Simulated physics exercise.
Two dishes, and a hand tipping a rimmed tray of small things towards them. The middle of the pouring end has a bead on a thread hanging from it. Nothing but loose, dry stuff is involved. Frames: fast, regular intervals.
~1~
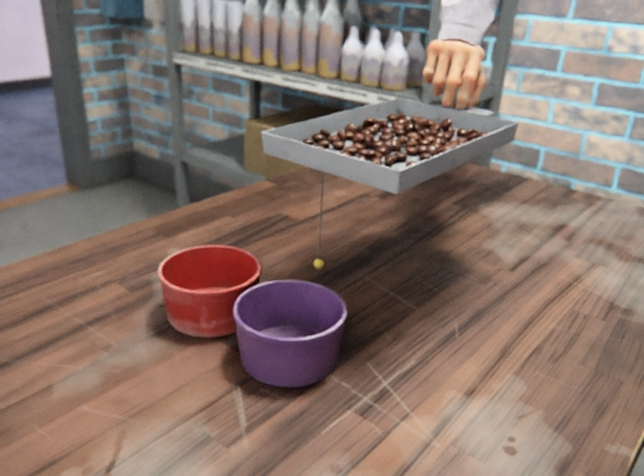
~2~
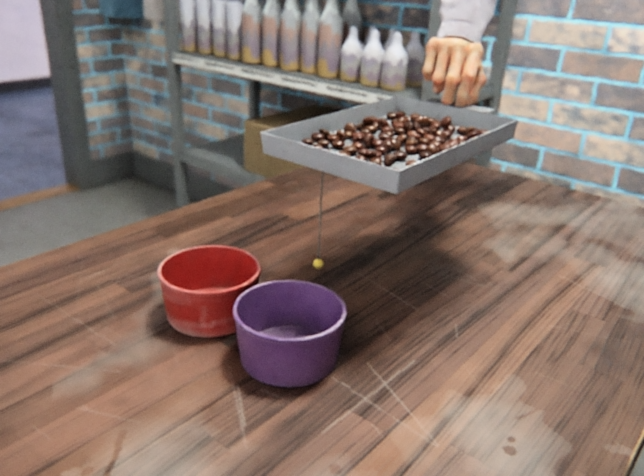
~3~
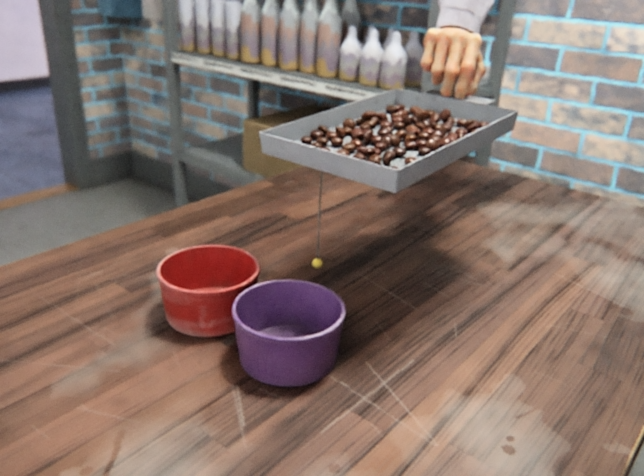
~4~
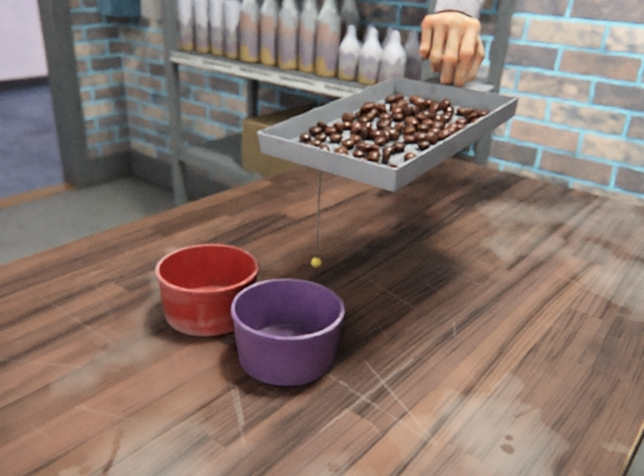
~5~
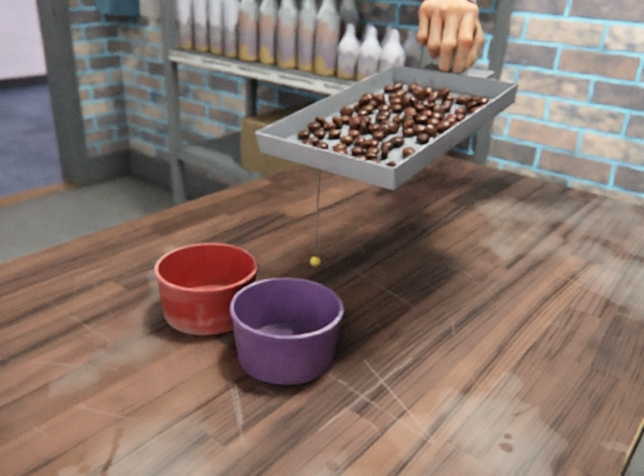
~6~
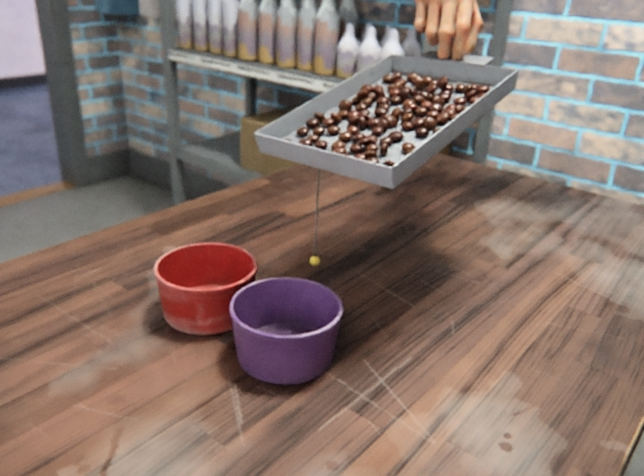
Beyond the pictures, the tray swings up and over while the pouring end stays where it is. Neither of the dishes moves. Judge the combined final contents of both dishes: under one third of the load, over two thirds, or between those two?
In the end the catch comes to past two thirds of the load.
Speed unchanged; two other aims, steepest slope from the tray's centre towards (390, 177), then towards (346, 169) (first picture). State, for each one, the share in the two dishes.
First some 20, then 80 per cent.
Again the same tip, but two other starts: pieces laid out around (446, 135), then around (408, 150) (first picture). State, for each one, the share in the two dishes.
You'd get 80 % the first time and 80 % the second.
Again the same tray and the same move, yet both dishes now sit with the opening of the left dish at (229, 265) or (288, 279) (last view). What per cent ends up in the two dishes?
80 % and 50 %.
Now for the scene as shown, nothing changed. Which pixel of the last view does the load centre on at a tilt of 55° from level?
The centre of the load shows up near (335, 108) in the last view.
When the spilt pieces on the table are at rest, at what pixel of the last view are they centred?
Near (265, 369).
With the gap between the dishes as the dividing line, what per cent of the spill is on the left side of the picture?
Near 40 in a hundred.
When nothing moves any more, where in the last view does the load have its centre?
Near pixel (269, 337).
Shortly afterwards, tray tipped steeply; the whole lot on the tray.
Next, tray tipped right over; all but a few on the tray; only a few in the left dish; only a few in the air.
Some moments later, tray tipped past a quarter turn; near half in the right dish; near a third in the left dish; near a quarter outside both.
In the end, tray tipped past a quarter turn; near half in the right dish; near a third in the left dish; near a quarter outside both.
